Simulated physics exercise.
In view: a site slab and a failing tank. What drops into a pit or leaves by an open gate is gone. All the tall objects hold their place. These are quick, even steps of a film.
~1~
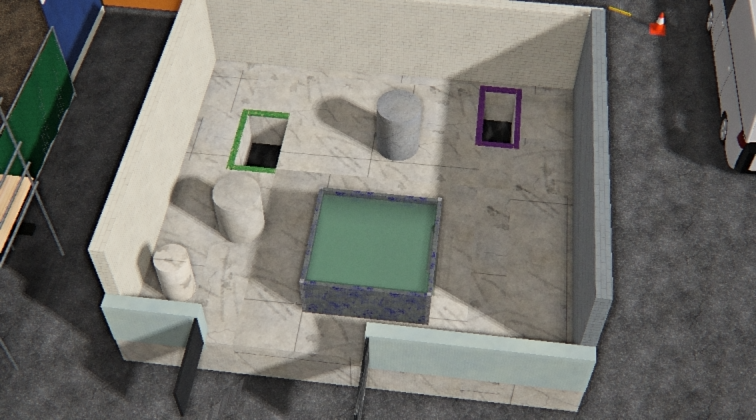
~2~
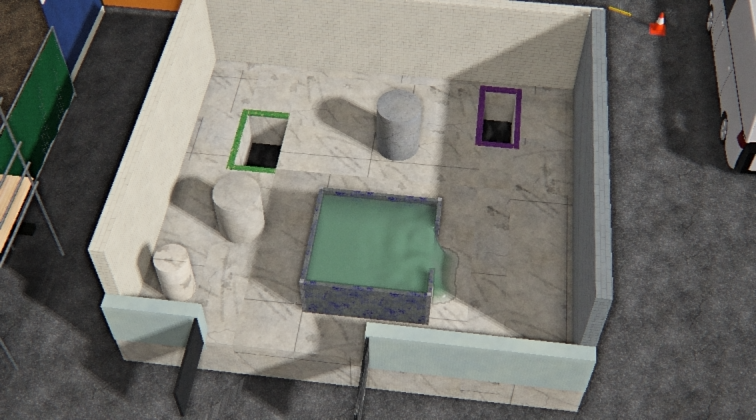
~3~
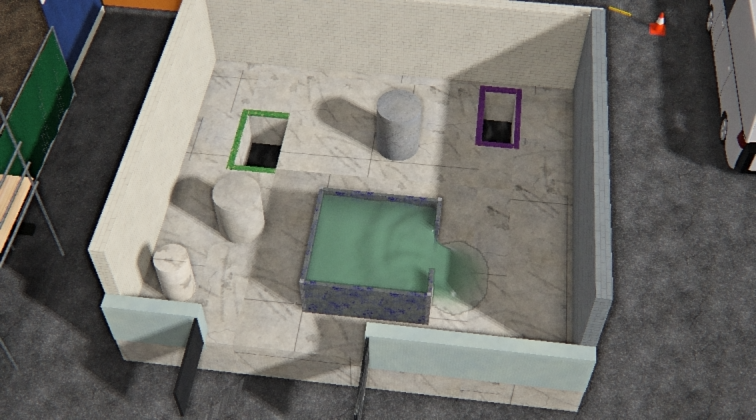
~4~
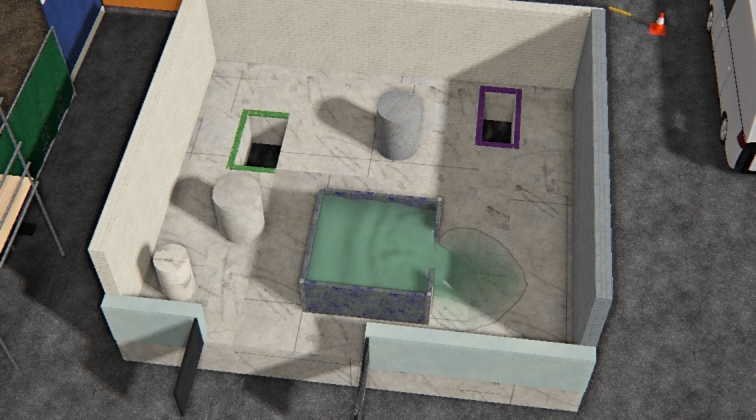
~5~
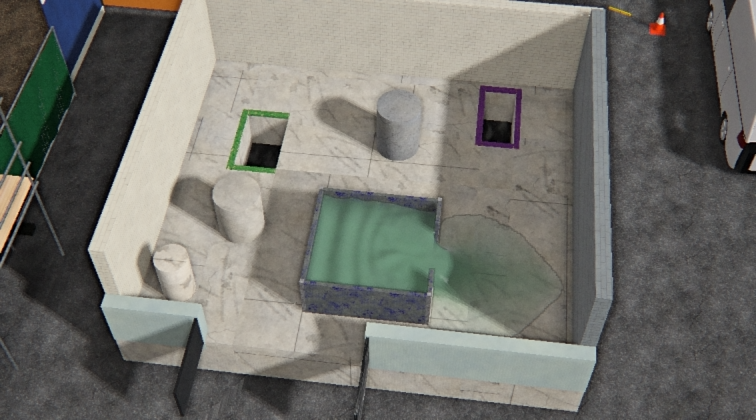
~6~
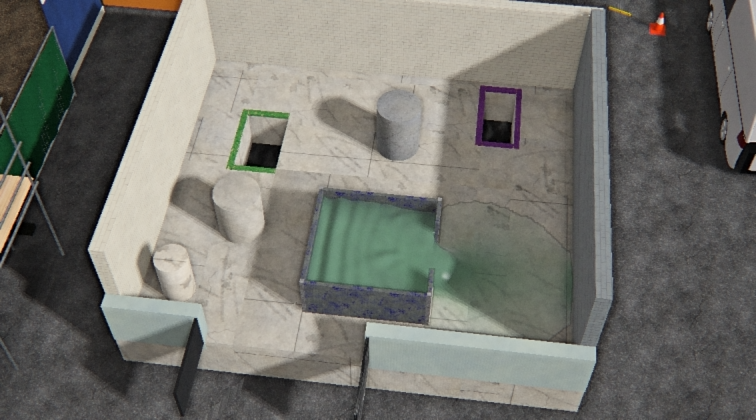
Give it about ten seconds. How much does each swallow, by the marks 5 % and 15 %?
One by one: The gate takes between 5 and 15 %; the purple pit takes over 15 %; the green pit takes under 5 %.
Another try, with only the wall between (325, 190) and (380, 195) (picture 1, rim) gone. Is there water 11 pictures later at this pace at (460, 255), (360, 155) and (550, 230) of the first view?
In that order: Clear, flooded, no water.
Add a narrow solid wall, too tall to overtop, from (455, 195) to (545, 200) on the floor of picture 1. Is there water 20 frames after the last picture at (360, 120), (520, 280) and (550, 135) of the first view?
In that order: No water, flooded, covered.
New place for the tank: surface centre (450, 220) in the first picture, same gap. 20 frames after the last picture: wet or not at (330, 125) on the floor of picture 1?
Answer: No water.
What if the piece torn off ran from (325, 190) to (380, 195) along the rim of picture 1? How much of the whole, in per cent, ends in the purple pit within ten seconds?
Roughly, in per cent: Purple 14.
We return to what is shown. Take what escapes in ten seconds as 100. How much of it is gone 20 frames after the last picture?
Near 10 in a hundred.
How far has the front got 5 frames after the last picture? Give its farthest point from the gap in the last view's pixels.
At about (567, 175).
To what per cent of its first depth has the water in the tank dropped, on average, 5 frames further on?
Some 68 per cent.
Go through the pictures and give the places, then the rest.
The first picture shows the tank at (373, 243) is whole and still.
In the second picture, water pours out at (431, 265) and has run to (450, 253).
In the third picture, water pours out at (431, 267) and has run to (482, 291).
In the fourth picture, the front is at (522, 283), out from the gap at (431, 267).
In the fifth picture, water pours out at (431, 266) and has run to (559, 287).
In the sixth picture, water pours out at (431, 266) and has run to (570, 258).
A moment on, water covers 20 % of the floor; the gate 0 %, the purple pit 0 %, the green pit 0 %.
Next, water covers 25 % of the floor; the gate 0 %, the purple pit 0 %, the green pit 0 %.
Then, water covers 35 % of the floor; the gate 0 %, the purple pit 4 %, the green pit 0 %.
Later, water covers 55 % of the floor; the gate 3 %, the purple pit 17 %, the green pit 0 %.
In the end, water covers 75 % of the floor; the gate 9 %, the purple pit 31 %, the green pit 1 %.
